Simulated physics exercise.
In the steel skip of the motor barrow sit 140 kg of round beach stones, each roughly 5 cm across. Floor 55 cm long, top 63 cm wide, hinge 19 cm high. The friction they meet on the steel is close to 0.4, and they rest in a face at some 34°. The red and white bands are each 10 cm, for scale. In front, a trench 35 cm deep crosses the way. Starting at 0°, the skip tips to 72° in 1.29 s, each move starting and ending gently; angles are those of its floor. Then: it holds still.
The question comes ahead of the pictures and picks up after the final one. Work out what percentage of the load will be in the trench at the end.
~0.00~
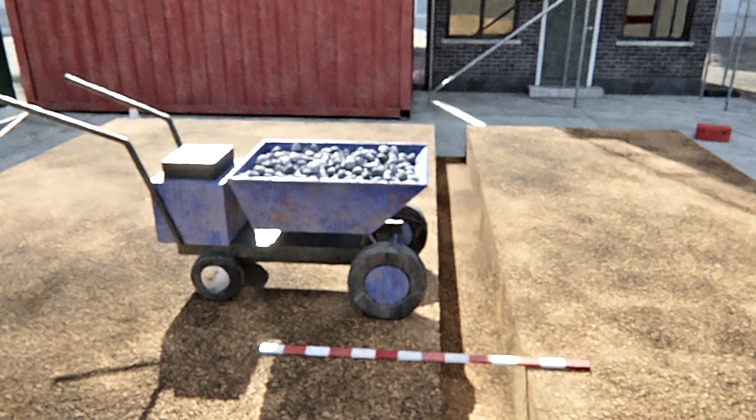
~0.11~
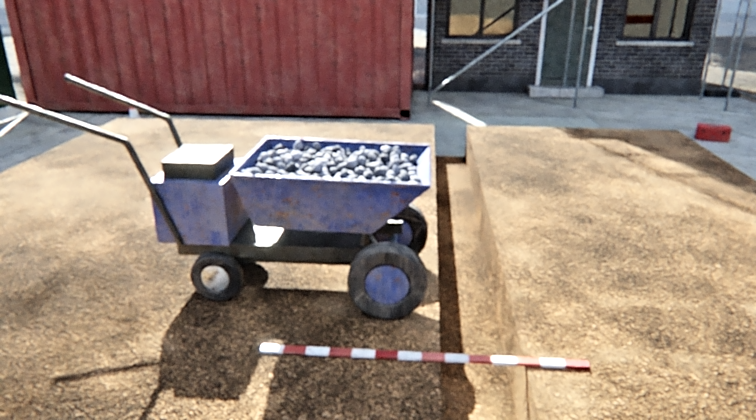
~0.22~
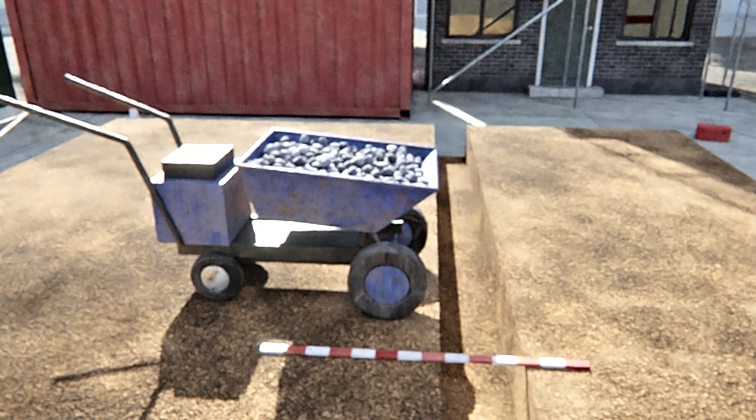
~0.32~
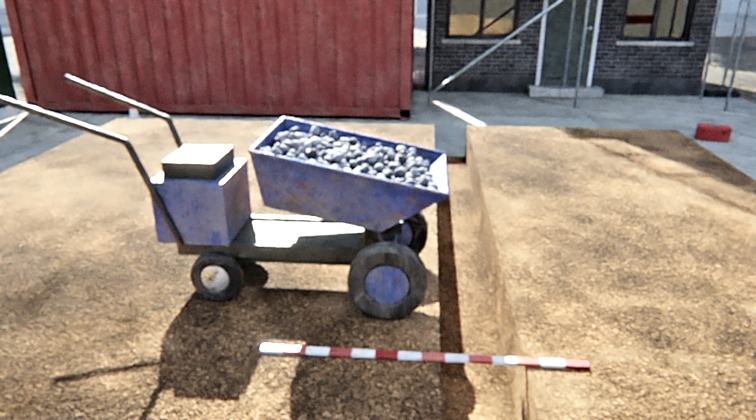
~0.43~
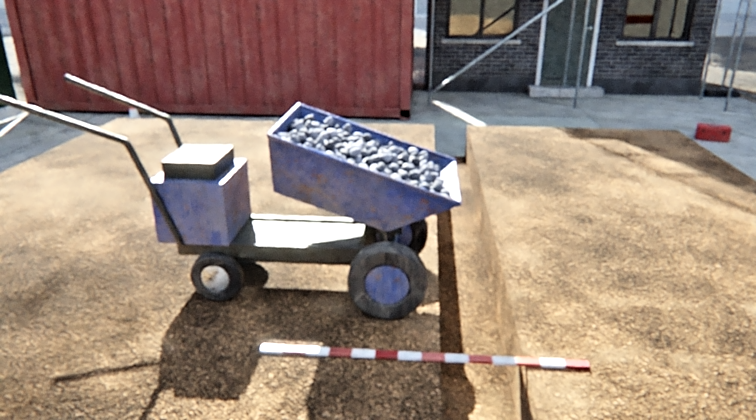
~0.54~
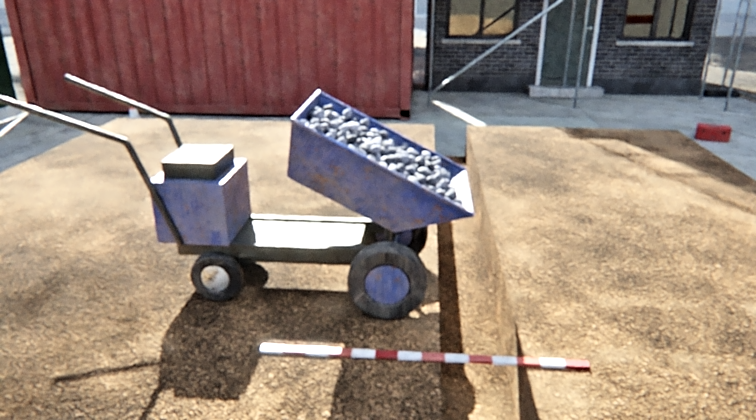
It comes to roughly 21 percent of the load.
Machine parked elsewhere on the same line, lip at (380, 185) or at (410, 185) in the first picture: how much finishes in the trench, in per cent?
First place: Near 70%; second place: Near 35%.
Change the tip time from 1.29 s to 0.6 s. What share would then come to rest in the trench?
15 %.
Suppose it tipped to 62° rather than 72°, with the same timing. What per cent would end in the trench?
Roughly 25 percent.
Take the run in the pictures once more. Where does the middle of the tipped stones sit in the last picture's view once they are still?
Their middle lands near (563, 290).
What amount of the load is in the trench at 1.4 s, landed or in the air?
At that moment: Approx. 5 %.
After 1.0 s the floor is at 61°; 98 % in the skip, 2 % in the trench; the foremost stones are at (513, 250).
After 1.4 s the floor is at 72°; 33 % in the skip, 6 % in the trench, 61 % past the trench; the foremost stones are at (635, 288).
After 1.7 s the floor is at 72°; 6 % in the skip, 13 % in the trench, 81 % past the trench; the foremost stones are at (742, 295).
After 3.7 s the floor is at 72°; 0 % in the skip, 21 % in the trench, 79 % past the trench; the foremost stones are past the picture's edge.
